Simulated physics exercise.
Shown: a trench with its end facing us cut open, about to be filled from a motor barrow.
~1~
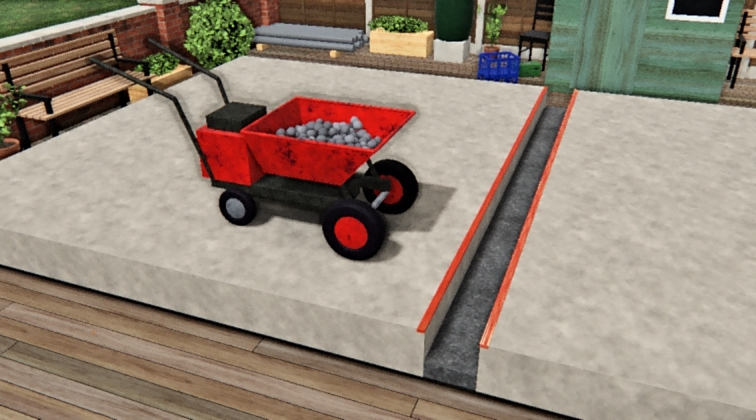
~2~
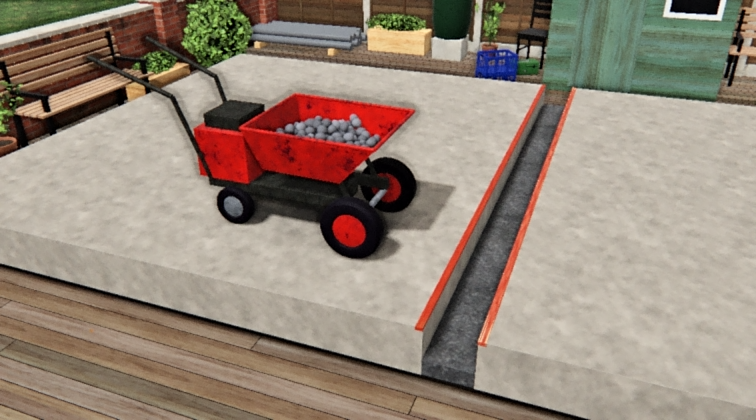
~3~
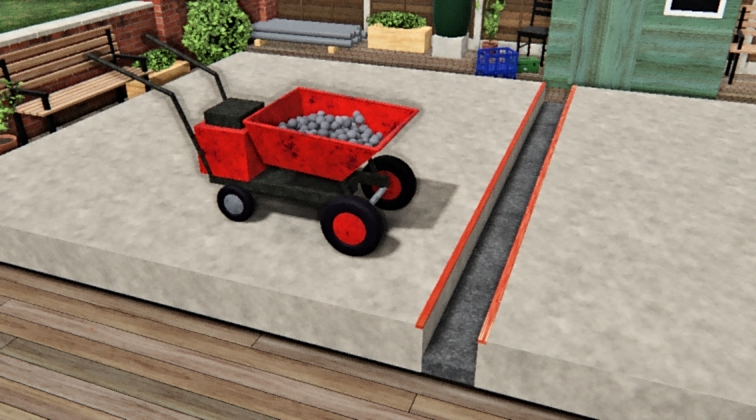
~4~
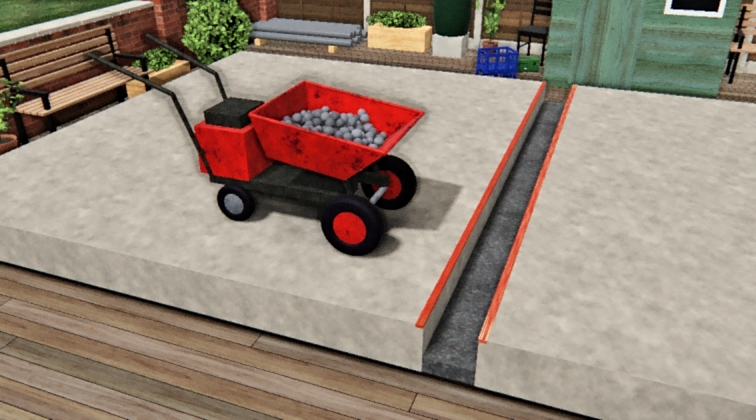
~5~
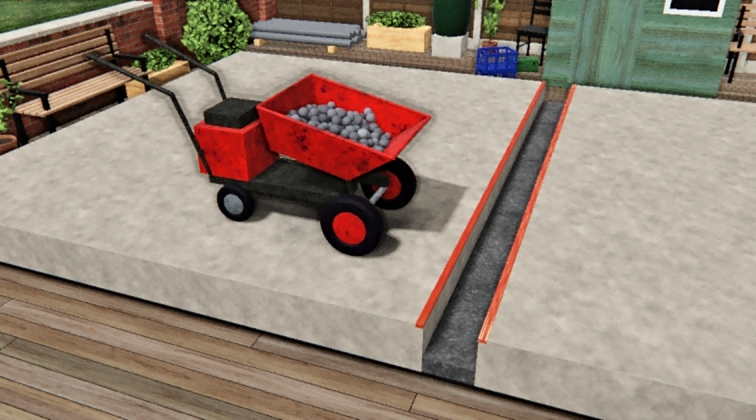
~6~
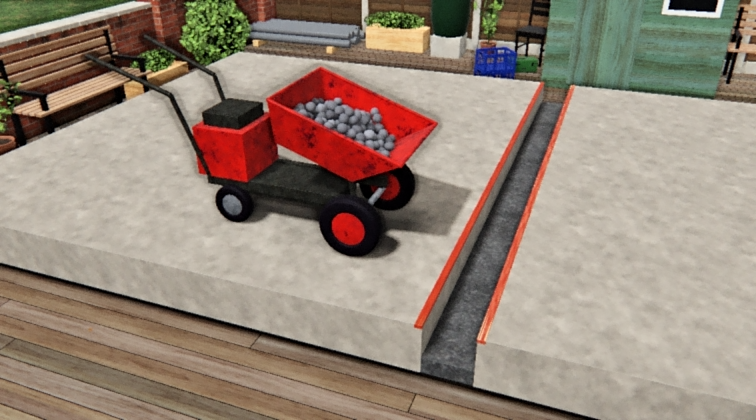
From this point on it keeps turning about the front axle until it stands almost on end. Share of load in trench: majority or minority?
The trench is likely to gain the main share of it.
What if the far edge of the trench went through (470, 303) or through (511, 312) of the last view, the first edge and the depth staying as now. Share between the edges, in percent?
About 70 and 100 per cent.
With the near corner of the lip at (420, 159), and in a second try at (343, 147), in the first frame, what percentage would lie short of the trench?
About 0 %, then 40 %.
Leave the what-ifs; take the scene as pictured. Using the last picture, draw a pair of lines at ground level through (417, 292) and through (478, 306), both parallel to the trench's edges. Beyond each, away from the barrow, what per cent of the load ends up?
Roughly 100 and 20 percent.
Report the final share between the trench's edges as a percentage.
Close to 100 per cent.
Soon after the last picture, skip tipped steeply; all in the skip.
A little later, skip tipped right over; most in the skip; a stray few short of the trench; about a quarter in or heaped over the trench; a stray few falling.
Later still, skip tipped right over; a stray few short of the trench; nearly all in or heaped over the trench.
At rest, skip tipped right over; a stray few short of the trench; nearly all in or heaped over the trench; none beyond it.
